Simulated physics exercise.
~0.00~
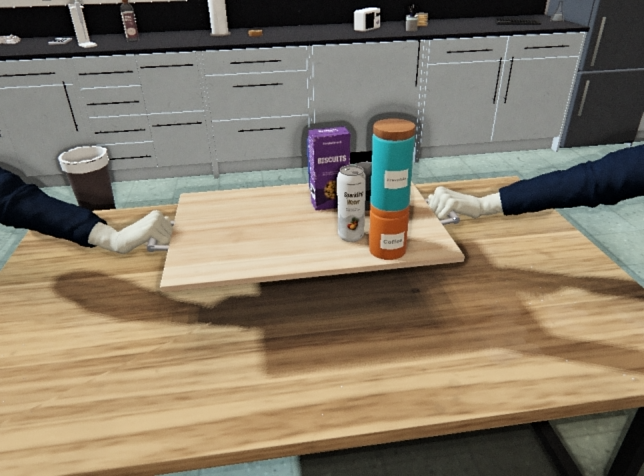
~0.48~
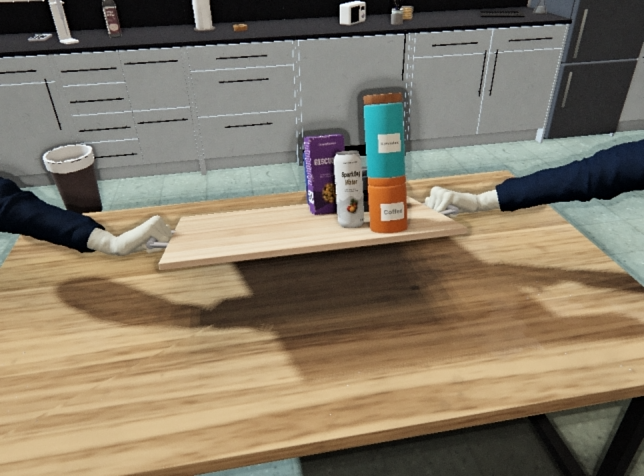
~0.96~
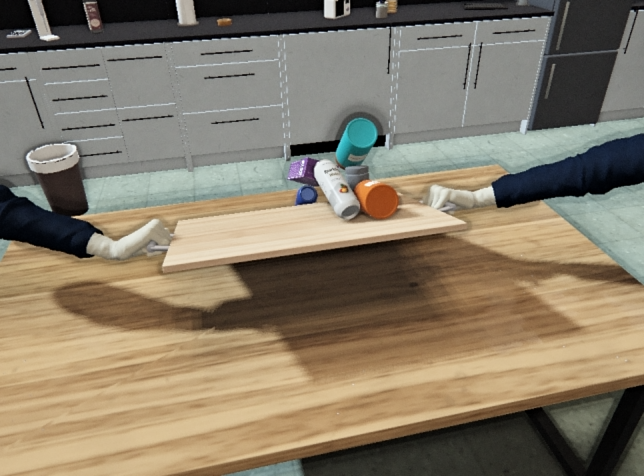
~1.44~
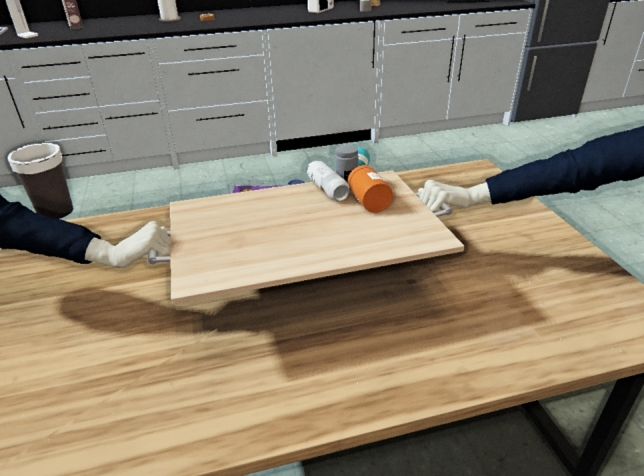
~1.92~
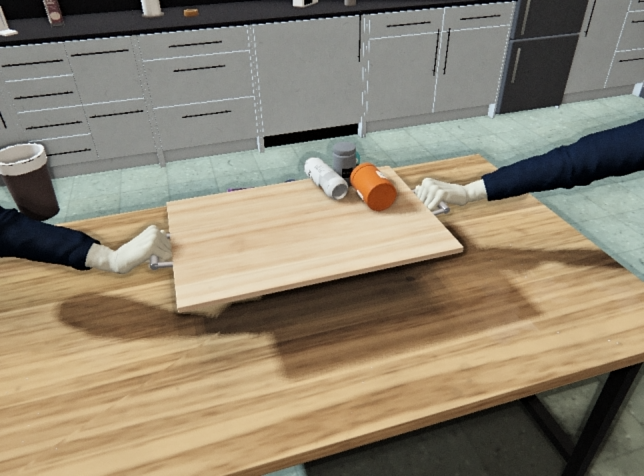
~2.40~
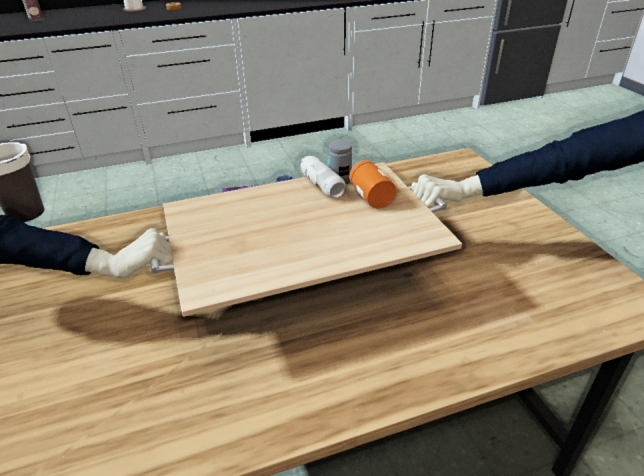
A hand-held tray tips away, toppling its items, and only some remain on it.
